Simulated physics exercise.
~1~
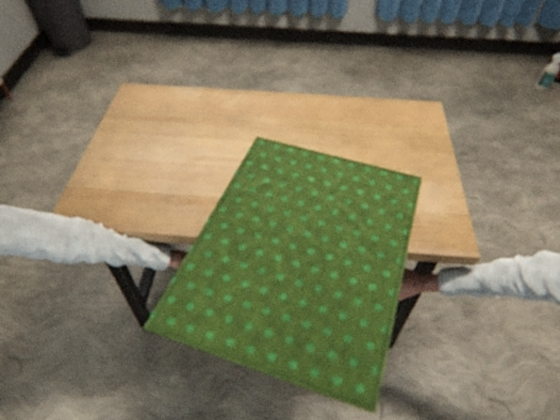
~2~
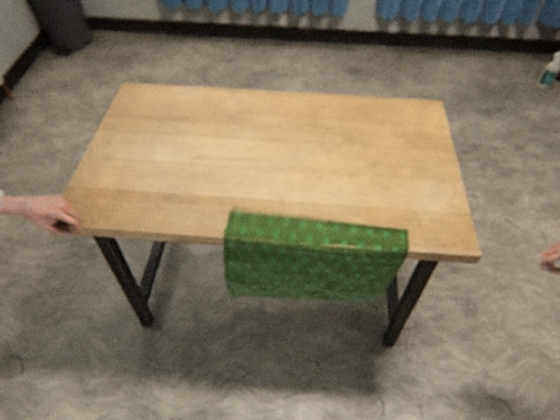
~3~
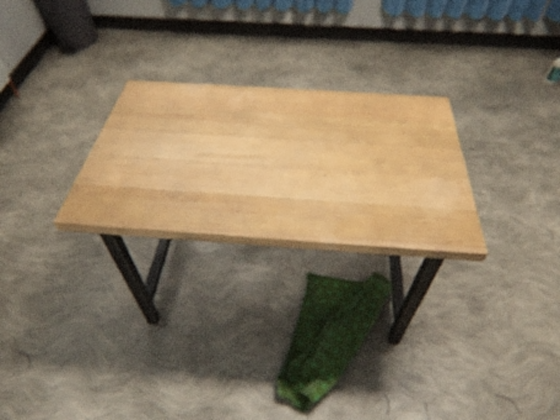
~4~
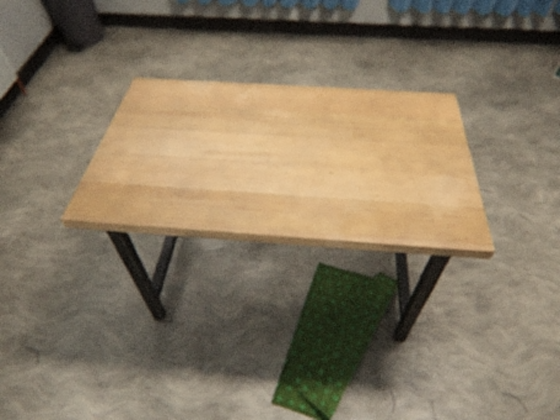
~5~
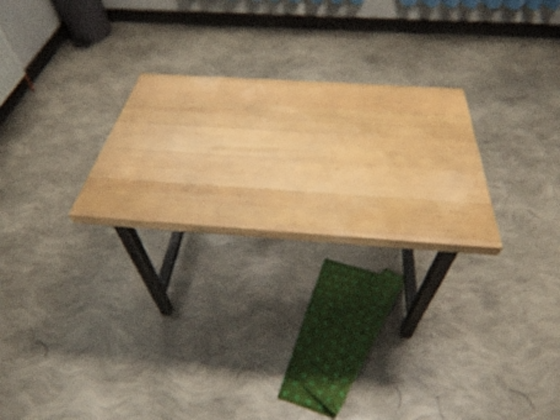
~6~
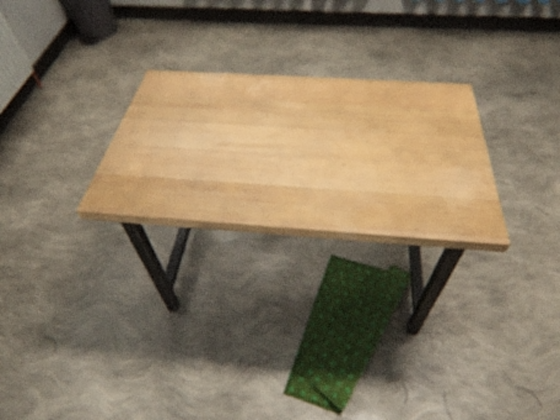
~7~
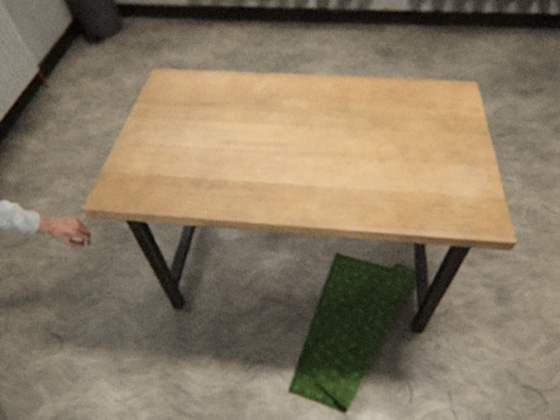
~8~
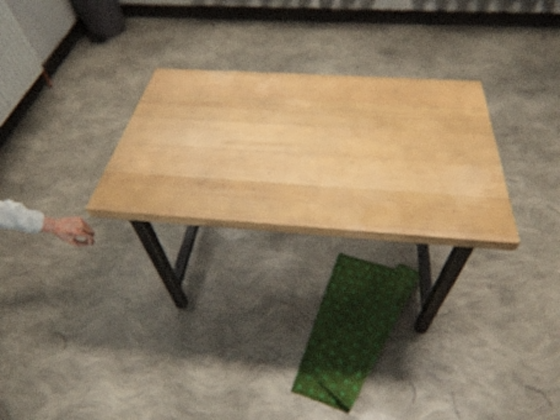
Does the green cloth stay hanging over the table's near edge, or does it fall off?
It falls off. The cloth slips from the near edge and ends up lying on the floor by the table's right leg.
